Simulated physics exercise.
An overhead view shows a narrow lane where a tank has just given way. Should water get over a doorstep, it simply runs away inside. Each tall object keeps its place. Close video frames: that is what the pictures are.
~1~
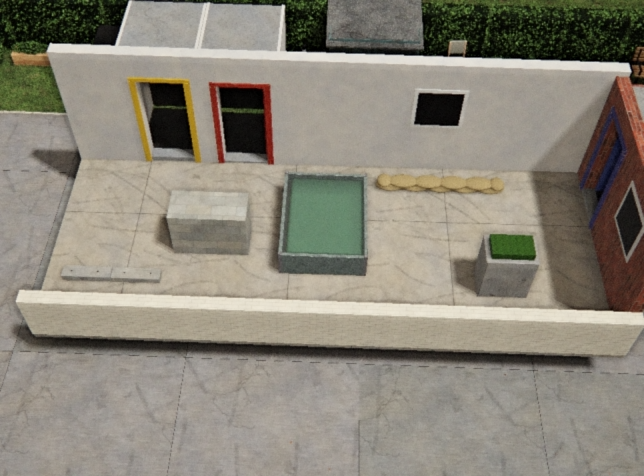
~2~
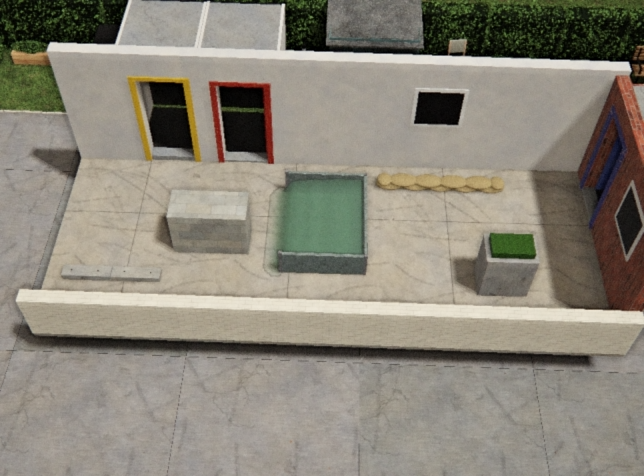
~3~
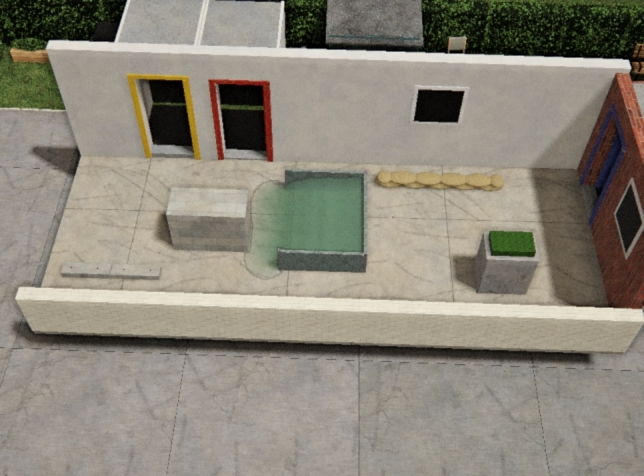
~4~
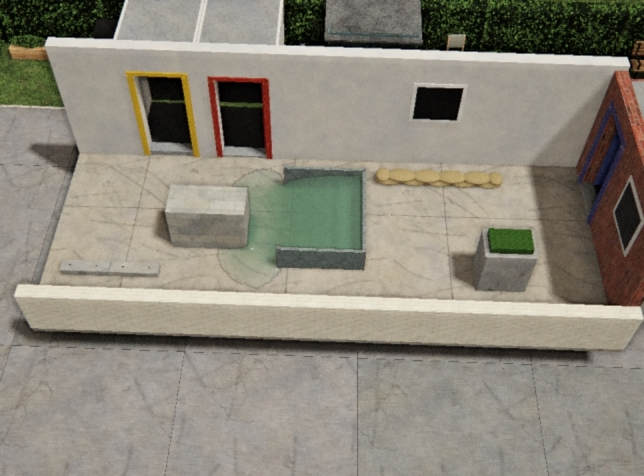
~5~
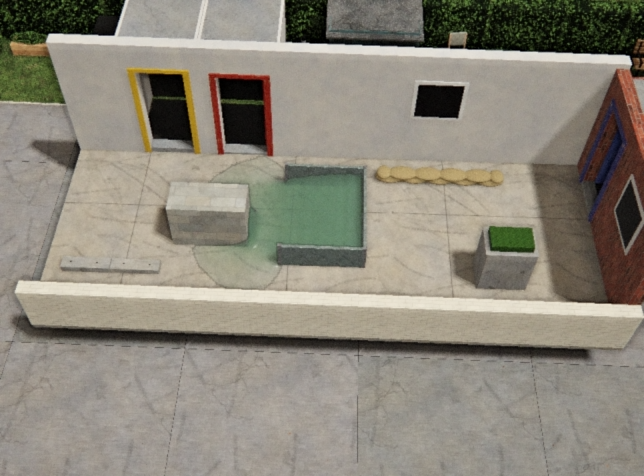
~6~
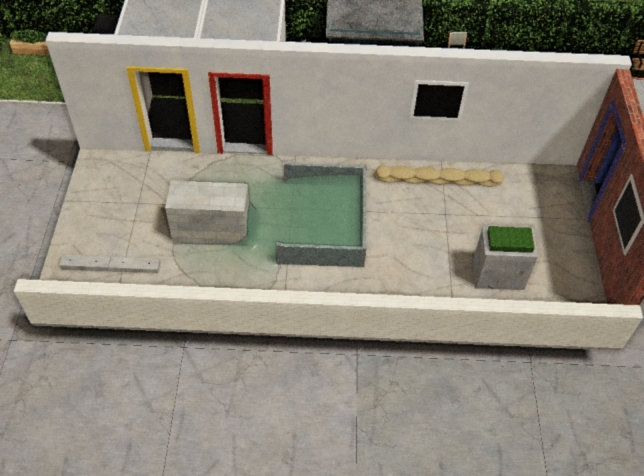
Green water pouring from the open left side of a grey tank, spreading across the paved lane and around a pale block.
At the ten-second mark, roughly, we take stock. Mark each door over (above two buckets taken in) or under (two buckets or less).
Yellow door: Under. Blue door: Under. Red door: Over.
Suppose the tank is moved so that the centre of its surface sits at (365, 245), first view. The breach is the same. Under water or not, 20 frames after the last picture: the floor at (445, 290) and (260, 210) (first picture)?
The first spot is untouched and the second is swamped.
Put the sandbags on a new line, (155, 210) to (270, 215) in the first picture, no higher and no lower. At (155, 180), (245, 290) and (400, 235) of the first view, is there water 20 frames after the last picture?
Submerged, submerged, spared.
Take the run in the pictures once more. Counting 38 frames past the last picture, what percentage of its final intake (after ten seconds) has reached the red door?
Roughly 100 percent.
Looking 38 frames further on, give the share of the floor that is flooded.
Share estimate: About 40 per cent.
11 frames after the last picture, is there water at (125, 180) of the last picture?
By then I'd expect it to be inundated.
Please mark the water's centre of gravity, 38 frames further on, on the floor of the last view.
(224, 227).
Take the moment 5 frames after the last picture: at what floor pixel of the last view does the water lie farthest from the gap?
I'd put it around (89, 190).
A moment on, water covers 30 % of the floor; the yellow door wet at the sill, nothing in, the blue door not reached, the red door wet at the sill, nothing in.
Next, water covers 40 % of the floor; the yellow door under two buckets in, the blue door not reached, the red door under two buckets in.
Then, water covers 40 % of the floor; the yellow door under two buckets in, the blue door not reached, the red door over two buckets in.
Later, water covers 40 % of the floor; the yellow door under two buckets in, the blue door not reached, the red door over two buckets in.
In the end, water covers 40 % of the floor; the yellow door under two buckets in, the blue door not reached, the red door over two buckets in.
